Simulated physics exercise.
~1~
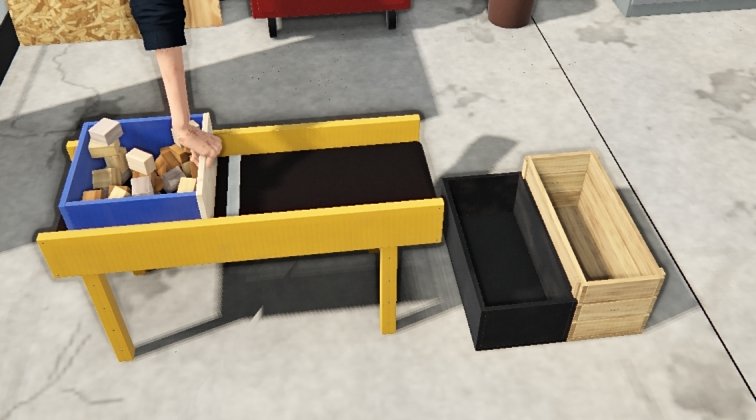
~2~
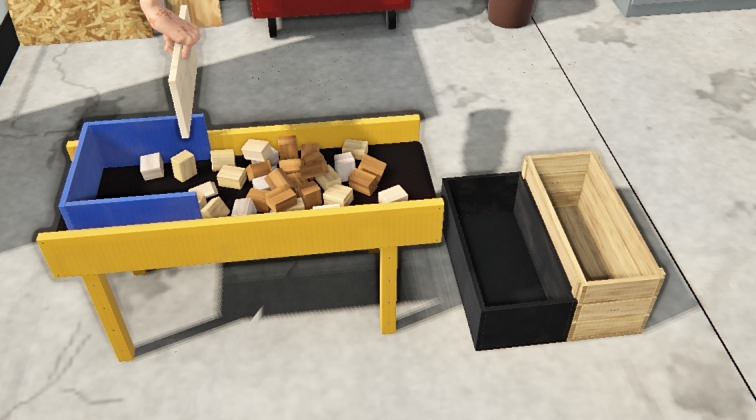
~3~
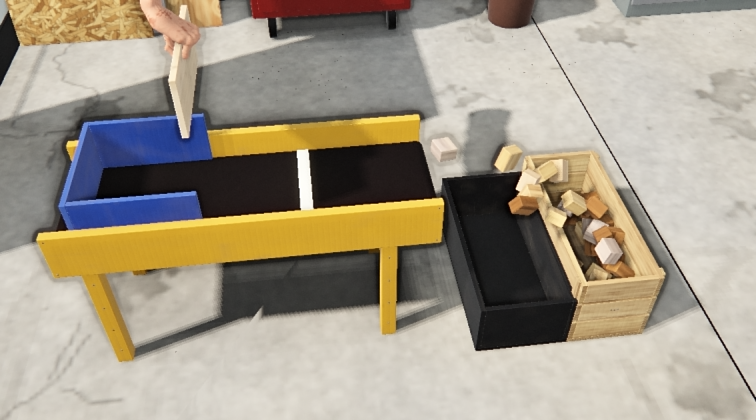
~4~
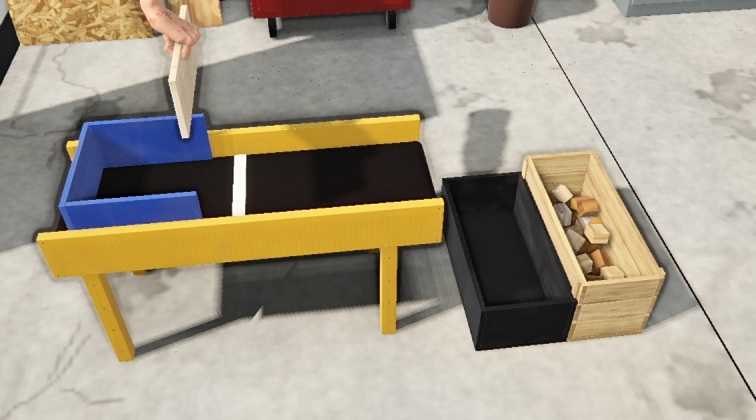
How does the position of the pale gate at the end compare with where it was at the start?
At the start the gate stands upright closing off the right side of the blue pen. By the end it is held up in the air by the hand, above and slightly left of where it was, leaving the pen open.
